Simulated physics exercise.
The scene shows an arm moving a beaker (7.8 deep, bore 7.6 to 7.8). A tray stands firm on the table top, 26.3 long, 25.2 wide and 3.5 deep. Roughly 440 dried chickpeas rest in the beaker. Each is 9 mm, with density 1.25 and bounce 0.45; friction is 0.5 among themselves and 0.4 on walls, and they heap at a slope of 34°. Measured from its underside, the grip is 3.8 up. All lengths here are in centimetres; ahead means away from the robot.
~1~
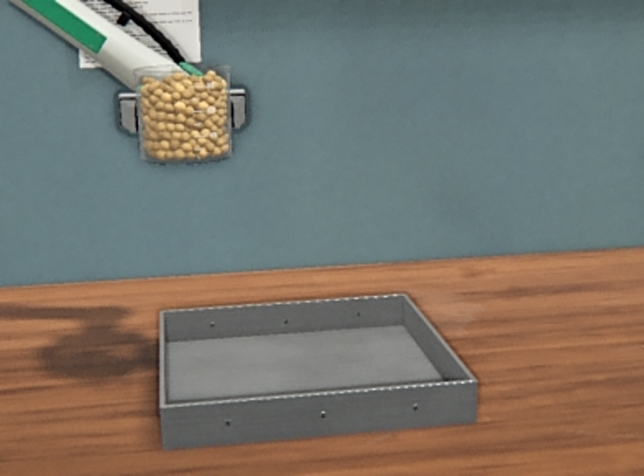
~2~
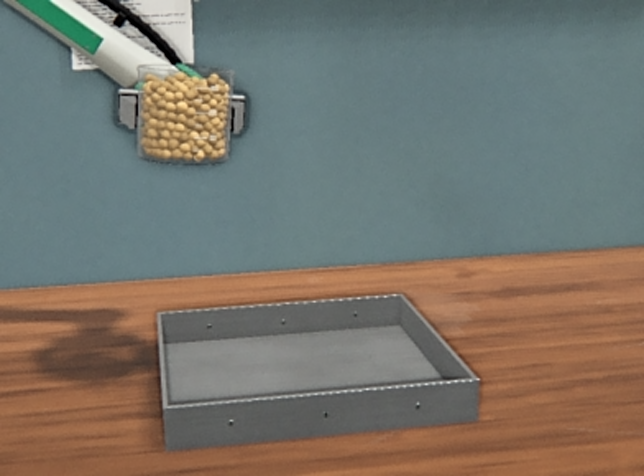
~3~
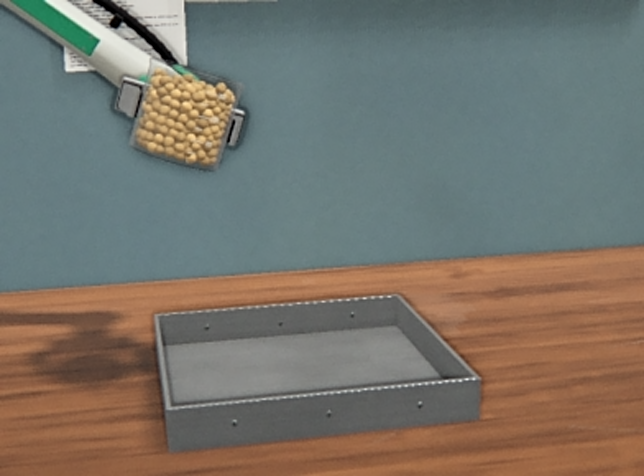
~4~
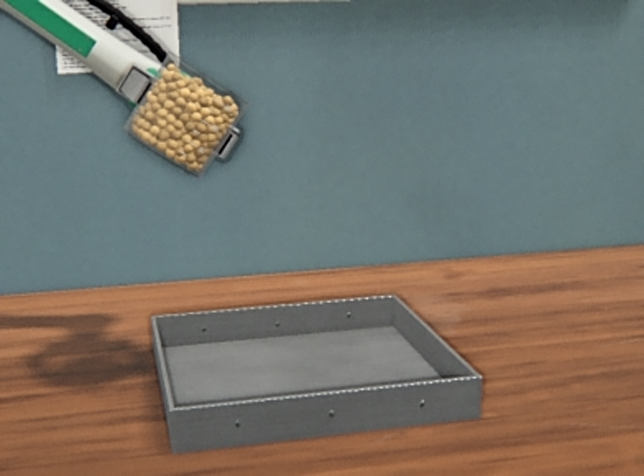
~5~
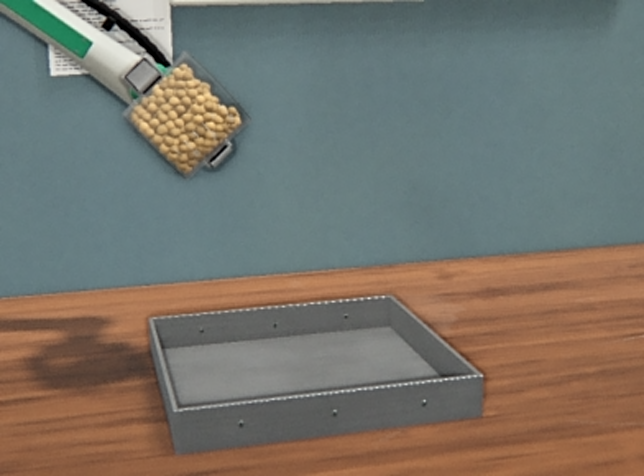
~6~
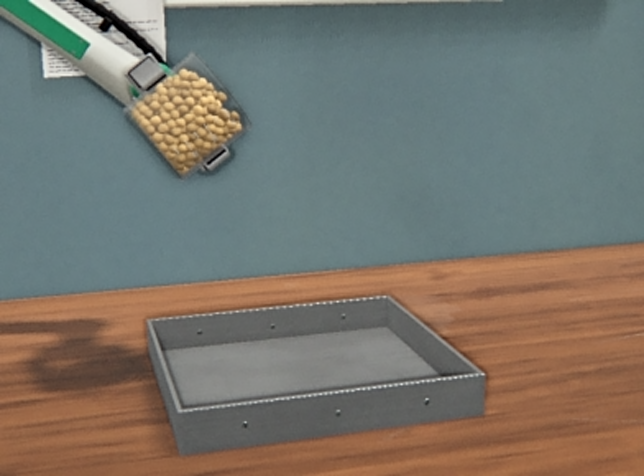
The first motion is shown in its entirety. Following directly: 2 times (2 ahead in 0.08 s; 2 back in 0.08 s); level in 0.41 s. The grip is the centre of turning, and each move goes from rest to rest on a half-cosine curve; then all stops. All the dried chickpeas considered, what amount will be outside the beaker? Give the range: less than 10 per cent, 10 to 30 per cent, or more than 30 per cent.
The share is 10 to 30 per cent.
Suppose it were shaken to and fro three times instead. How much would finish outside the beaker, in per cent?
Estimate for that case: 20 %.
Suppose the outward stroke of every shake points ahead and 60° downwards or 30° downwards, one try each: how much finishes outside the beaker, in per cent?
About 0 and 10 per cent.
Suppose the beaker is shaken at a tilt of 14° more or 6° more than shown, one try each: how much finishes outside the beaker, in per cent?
Estimates, in order: 35 % and 25 %.
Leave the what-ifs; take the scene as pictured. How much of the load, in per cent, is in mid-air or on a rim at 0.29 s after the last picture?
Roughly 10 percent.
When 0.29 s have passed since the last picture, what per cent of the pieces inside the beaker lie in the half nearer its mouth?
About 50 percent.
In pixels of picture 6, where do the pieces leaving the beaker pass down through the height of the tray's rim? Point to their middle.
They come through centred close to (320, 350).
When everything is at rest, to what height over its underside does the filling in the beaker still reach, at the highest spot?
Height at rest: Approx. 8.0 cm.
Then, 0.29 s on, tilted 54° forward, highest piece 29 above the table; 392 in the beaker, 3 in the tray, 44 in flight or on a rim.
Then, 0.58 s on, tilted 15° forward, highest piece 30 above the table; 368 in the beaker, 64 in the tray, 1 on the table or floor, 6 in flight or on a rim.
Then, 0.93 s on, level, highest piece 30 above the table; 368 in the beaker, 68 in the tray, 3 on the table or floor.
Then, 1.98 s on, level, highest piece 30 above the table; 368 in the beaker, 68 in the tray, 3 on the table or floor.
In the end, 368 in the beaker, 68 in the tray, 3 on the table or floor. That is 16 % outside the beaker.
